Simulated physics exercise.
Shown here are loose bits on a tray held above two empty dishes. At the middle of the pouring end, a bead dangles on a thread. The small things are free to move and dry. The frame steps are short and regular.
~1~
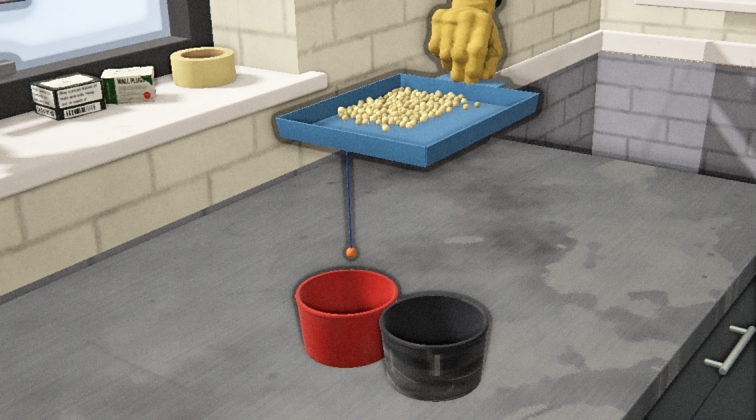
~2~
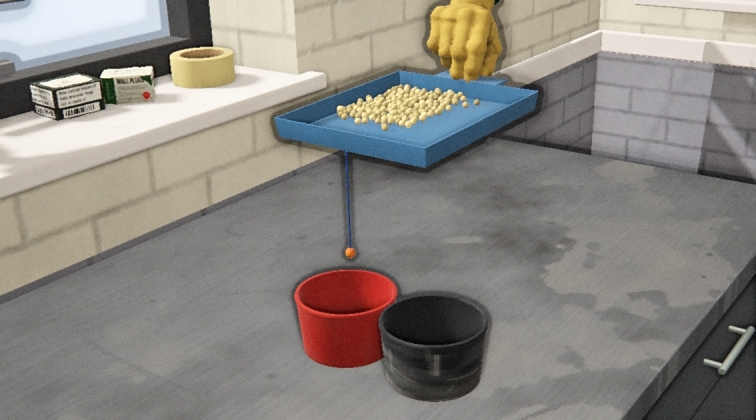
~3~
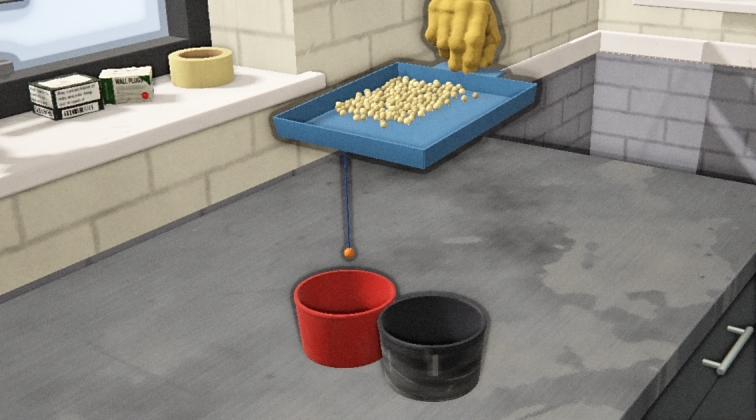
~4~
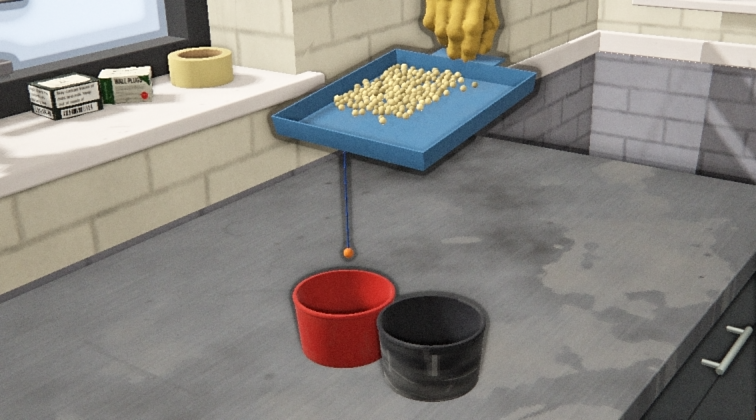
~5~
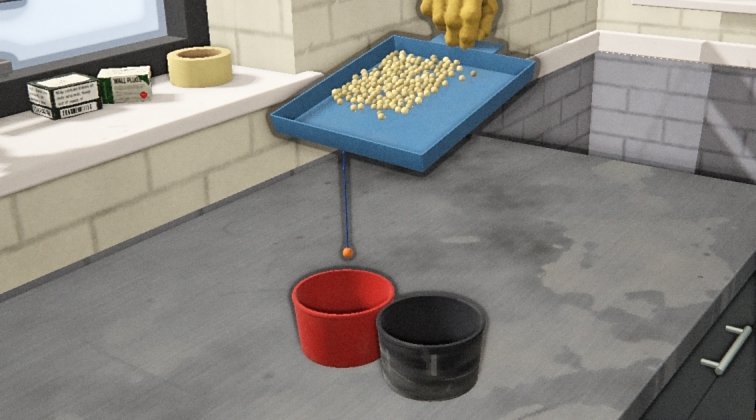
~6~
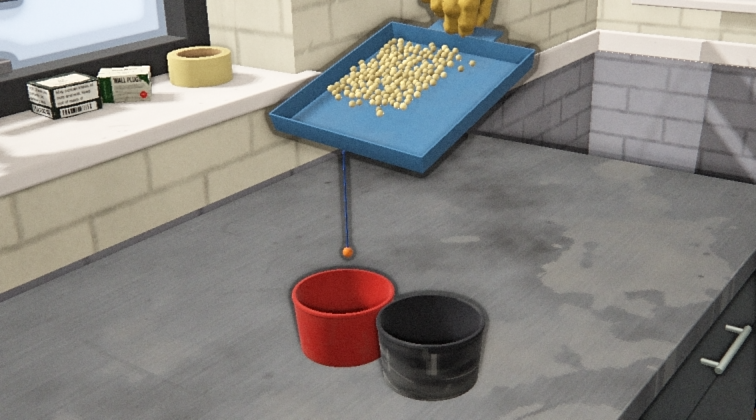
A blue tray heaped with pale beans, held at its far side by a yellow gloved hand, is seen from above over a grey worktop beside a brick wall. Below it an orange bead hangs on a thread, over a red dish at left and a black one at right. The tray's far side rises steadily, tilting its surface toward the viewer, while the camera stays essentially still.
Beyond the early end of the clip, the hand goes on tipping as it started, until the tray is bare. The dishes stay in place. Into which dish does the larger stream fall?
The fuller one at the end is the dish on the left, no doubt.
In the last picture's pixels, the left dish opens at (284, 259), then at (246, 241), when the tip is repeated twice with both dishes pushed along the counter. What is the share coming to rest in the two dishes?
Estimate: 60 % first, 0 % second.
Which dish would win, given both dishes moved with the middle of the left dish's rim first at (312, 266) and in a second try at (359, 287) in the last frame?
With the dishes at the first place it's the right-side dish, and at the second it's the left-side dish.
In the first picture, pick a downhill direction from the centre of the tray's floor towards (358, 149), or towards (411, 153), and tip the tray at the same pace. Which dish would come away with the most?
First case: The dish at left. Second case: The dish at right.
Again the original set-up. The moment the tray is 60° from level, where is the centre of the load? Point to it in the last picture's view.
Look about (368, 145) in the last picture.
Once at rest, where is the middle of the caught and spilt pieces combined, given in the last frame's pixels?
Centre at rest: Close to (367, 343).
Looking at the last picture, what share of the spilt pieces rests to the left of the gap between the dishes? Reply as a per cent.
I'd put it at close to 30 per cent.
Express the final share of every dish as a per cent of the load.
In the left dish 50 per cent comes to rest, in the right dish 20 per cent.
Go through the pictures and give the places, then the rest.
Corners of the pouring end at (279, 118) and (425, 146), level; middle of the load at (400, 107), soya beans; left dish at (317, 333); right dish at (404, 365); bead on its thread at (351, 253), in the first picture.
Corners of the pouring end at (279, 117) and (425, 147), level; middle of the load at (399, 105), in the second picture.
Corners of the pouring end at (277, 117) and (423, 148), tipped barely, lowest at the right corner; middle of the load at (398, 100), in the third picture.
Corners of the pouring end at (275, 116) and (422, 151), tipped a little, lowest at the right corner; middle of the load at (397, 91), in the fourth picture.
Corners of the pouring end at (274, 114) and (421, 153), tipped a little, lowest at the right corner; middle of the load at (395, 82), in the fifth picture.
Corners of the pouring end at (273, 113) and (421, 155), tipped clearly, lowest at the right corner; middle of the load at (393, 74); left dish at (313, 333); right dish at (401, 364), in the sixth picture.
Soon, tray tipped steeply; nearly all on the tray; a stray few in the right dish; a stray few in the left dish; a stray few in the air.
A while on, tray tipped right over; most on the tray; a small part in the right dish; a small part in the left dish; a stray few outside both; a stray few in the air.
Towards the end, tray tipped past a quarter turn; about a quarter in the right dish; about half in the left dish; about a quarter outside both.
Finally, tray tipped past a quarter turn; about a quarter in the right dish; about half in the left dish; about a quarter outside both.
